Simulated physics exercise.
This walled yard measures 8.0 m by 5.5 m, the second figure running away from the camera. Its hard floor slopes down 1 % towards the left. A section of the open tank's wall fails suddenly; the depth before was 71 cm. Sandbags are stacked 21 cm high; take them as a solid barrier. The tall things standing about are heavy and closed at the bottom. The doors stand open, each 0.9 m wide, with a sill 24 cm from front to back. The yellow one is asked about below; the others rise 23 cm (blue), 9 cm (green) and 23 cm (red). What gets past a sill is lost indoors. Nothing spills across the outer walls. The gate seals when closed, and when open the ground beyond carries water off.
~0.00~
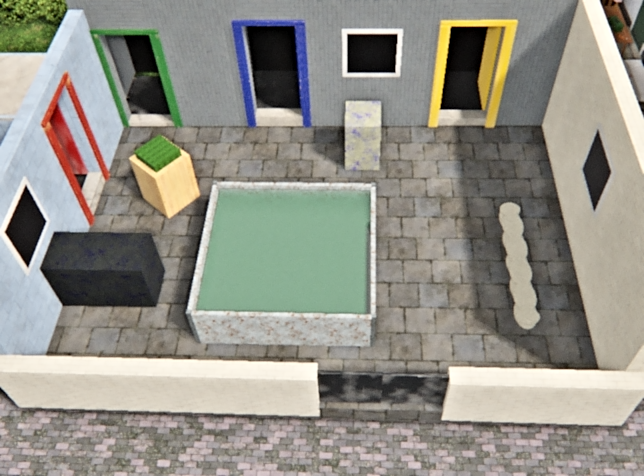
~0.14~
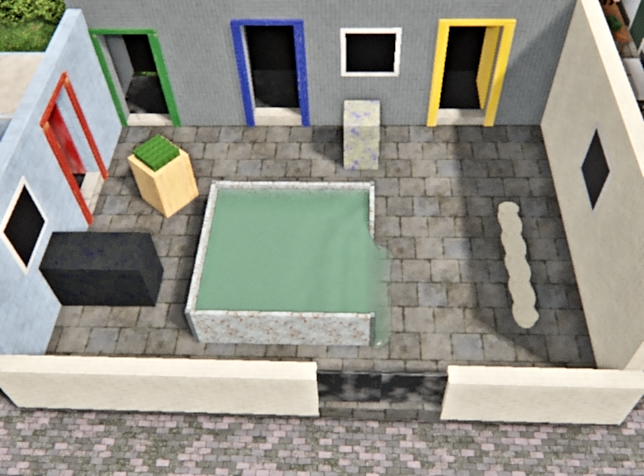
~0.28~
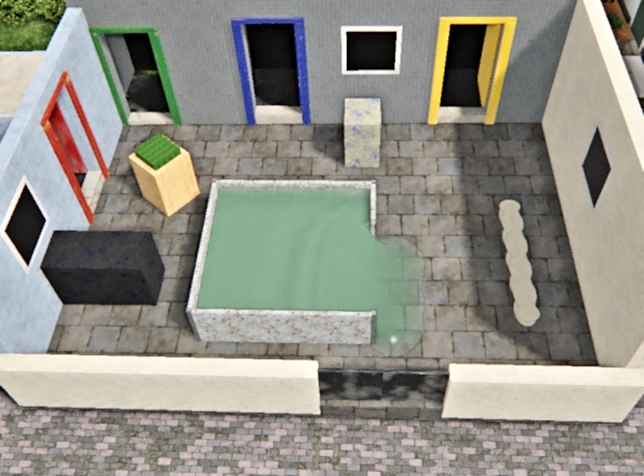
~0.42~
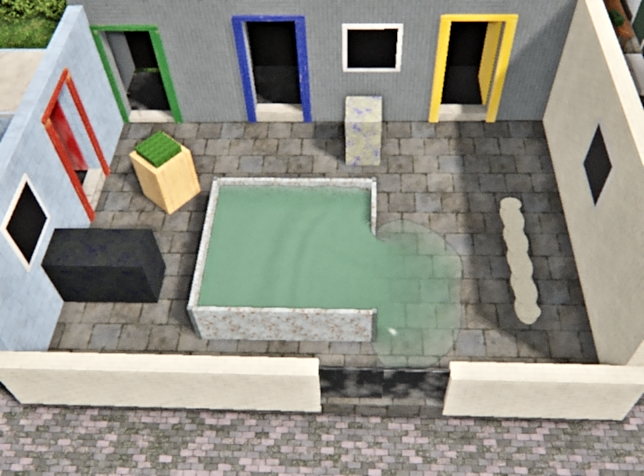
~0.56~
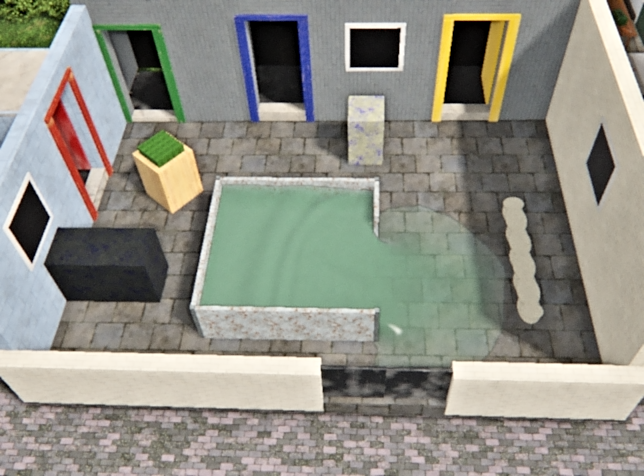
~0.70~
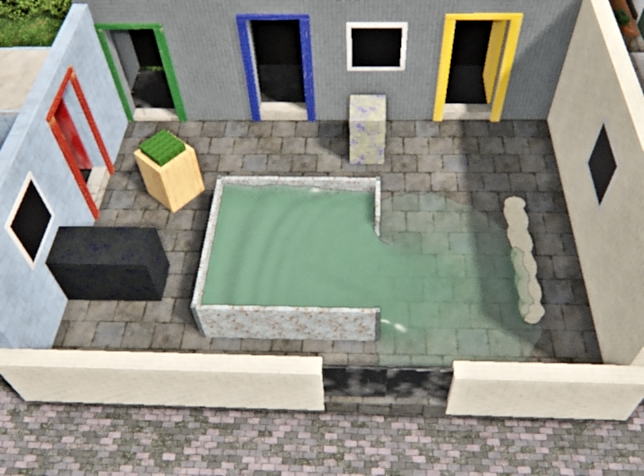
Green water bursts through the right side of a pale stone tank in a walled, paved yard, seen from high above the front wall. Green, blue and yellow doorways line the grey back wall, a red one stands left near a black block and grass-topped planter, and sandbags lie right. The water fans out across the paving, thinning and rippling, and reaches the sandbags, while the view barely shifts.
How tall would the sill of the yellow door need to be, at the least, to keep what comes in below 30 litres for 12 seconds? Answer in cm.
At least 22 cm or so.
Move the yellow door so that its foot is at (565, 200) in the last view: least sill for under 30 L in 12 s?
Roughly 12.0 cm.
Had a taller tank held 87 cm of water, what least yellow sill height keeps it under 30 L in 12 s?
Some 28 cm.
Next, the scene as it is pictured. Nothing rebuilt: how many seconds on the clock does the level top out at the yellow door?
Around 4.0 s.
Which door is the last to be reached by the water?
The red one.
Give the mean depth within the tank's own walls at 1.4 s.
Roughly 48 cm on average.
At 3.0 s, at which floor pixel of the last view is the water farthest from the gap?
At about (545, 122).
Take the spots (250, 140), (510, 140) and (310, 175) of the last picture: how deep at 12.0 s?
Roughly 6, 9 and 5 cm, in turn.
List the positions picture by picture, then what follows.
The first picture shows still water, 71 cm deep, in the open tank at (288, 248); the yellow door at (468, 83) is dry.
In the second picture, water pours out at (369, 287) and has run 0.3 m, to (389, 257); about 6 cm deep outside, 71 cm at the back.
In the third picture, water pours out at (371, 286) and has run 0.8 m, to (421, 265); about 12 cm deep outside, 71 cm at the back.
In the fourth picture, the gap is at (371, 284), the front 1.3 m out at (457, 275); the back of the open tank holds 71 cm.
In the fifth picture, the gap is at (374, 284), the front 1.9 m out at (500, 282); the back of the open tank holds 71 cm.
In the sixth picture, the front is at (534, 337), 2.3 m from the gap at (375, 283); 6.4 m2 of floor is wet, 69 cm left at the back; the yellow door at (473, 77), 4.2 m from the gap, is still 2.1 m from the nearest water.
After 1.4 s water covers 30 % of the floor, deepest (50 cm) near (606, 392); it has not reached the yellow door.
After 3.0 s water covers 45 % of the floor, deepest (42 cm) near (600, 368); 16 cm at the yellow door, 0 litres in over its 18 cm sill.
After 12.0 s water covers 95 % of the floor, deepest (16 cm) near (42, 378); 10 cm at the yellow door, 61 litres in over its 18 cm sill.
At the yellow door as built, the water arrived by 2.3 s and peaked near 33 cm at 4.0 s.
Run again over the same 12 s with other heights there, 56 litres in over 18.5 cm, 20 litres over 24.5 cm. The limit of 30 litres is kept from about 22 cm up.
